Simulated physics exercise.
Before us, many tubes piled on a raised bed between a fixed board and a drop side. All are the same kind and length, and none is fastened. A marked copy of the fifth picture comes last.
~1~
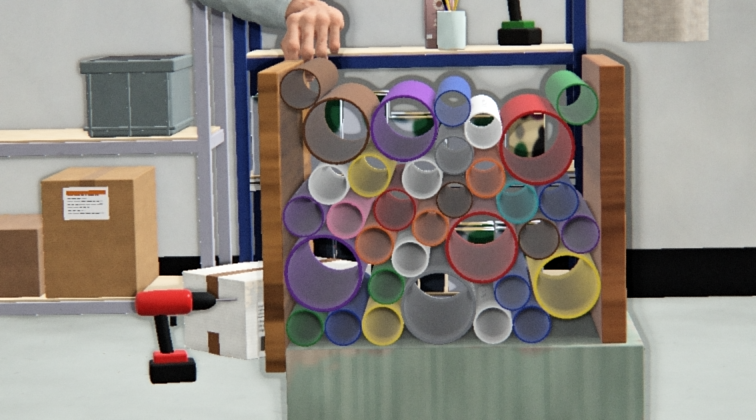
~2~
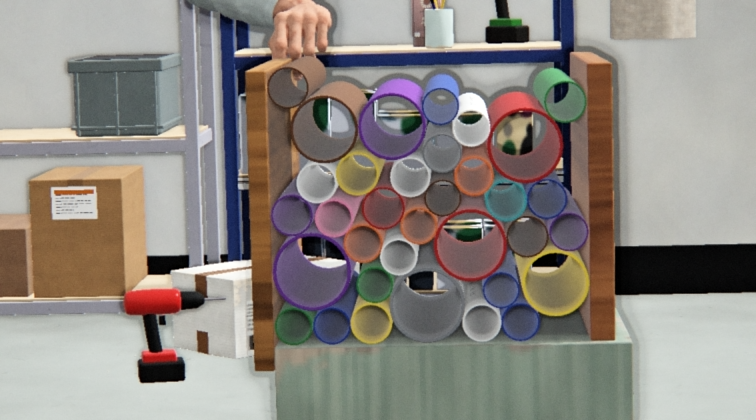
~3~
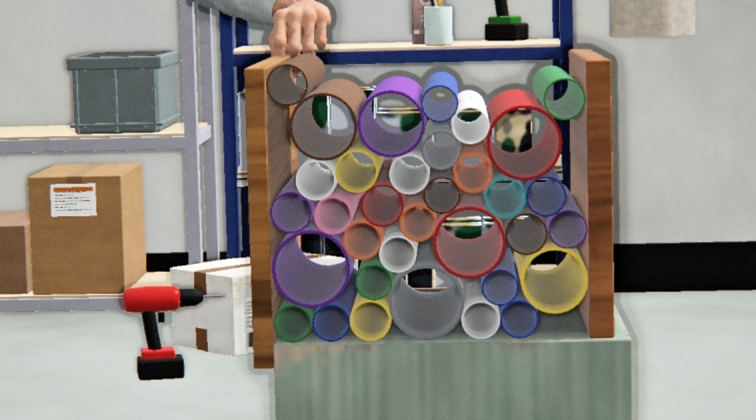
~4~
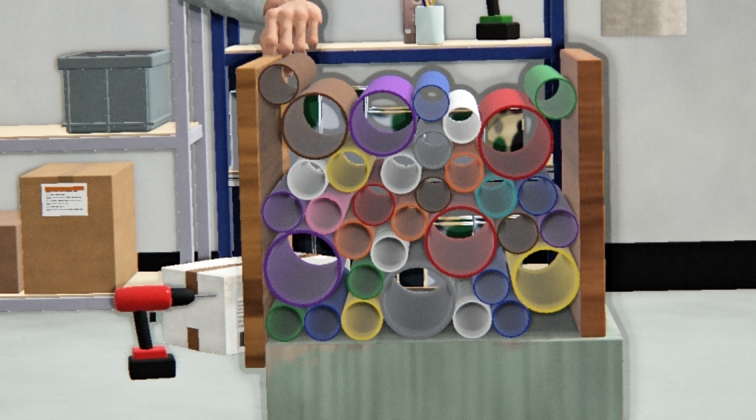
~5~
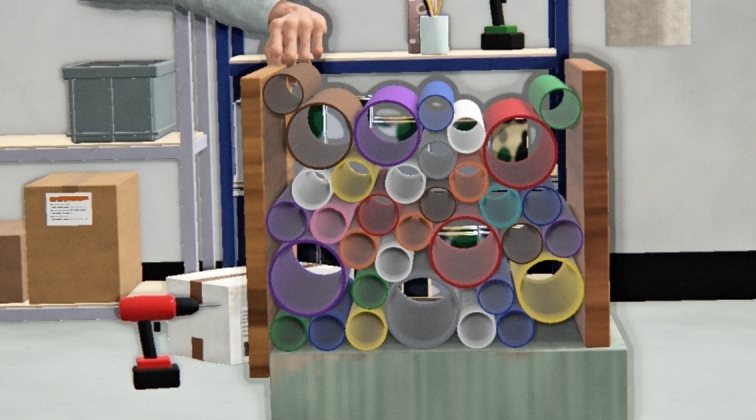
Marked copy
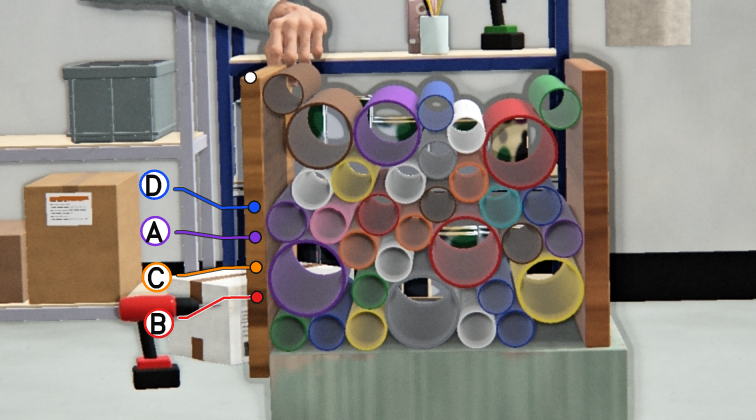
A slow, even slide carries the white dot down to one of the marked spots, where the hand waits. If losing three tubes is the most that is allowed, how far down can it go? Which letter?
No lower than A.
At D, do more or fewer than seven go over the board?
It loses fewer than seven.
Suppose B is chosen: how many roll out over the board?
The count is four.
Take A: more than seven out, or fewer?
It loses fewer than seven.
On the marked copy, A at (255, 237); B at (257, 297); C at (256, 267); D at (254, 208); the white dot at (251, 77).
With A. Early on, top of the board (263, 148).
Further on, top of the board (266, 231).
At the end, top of the board (266, 236), one out over the board.
As for the rest, B four out over the board; C four out over the board; D none out over the board.
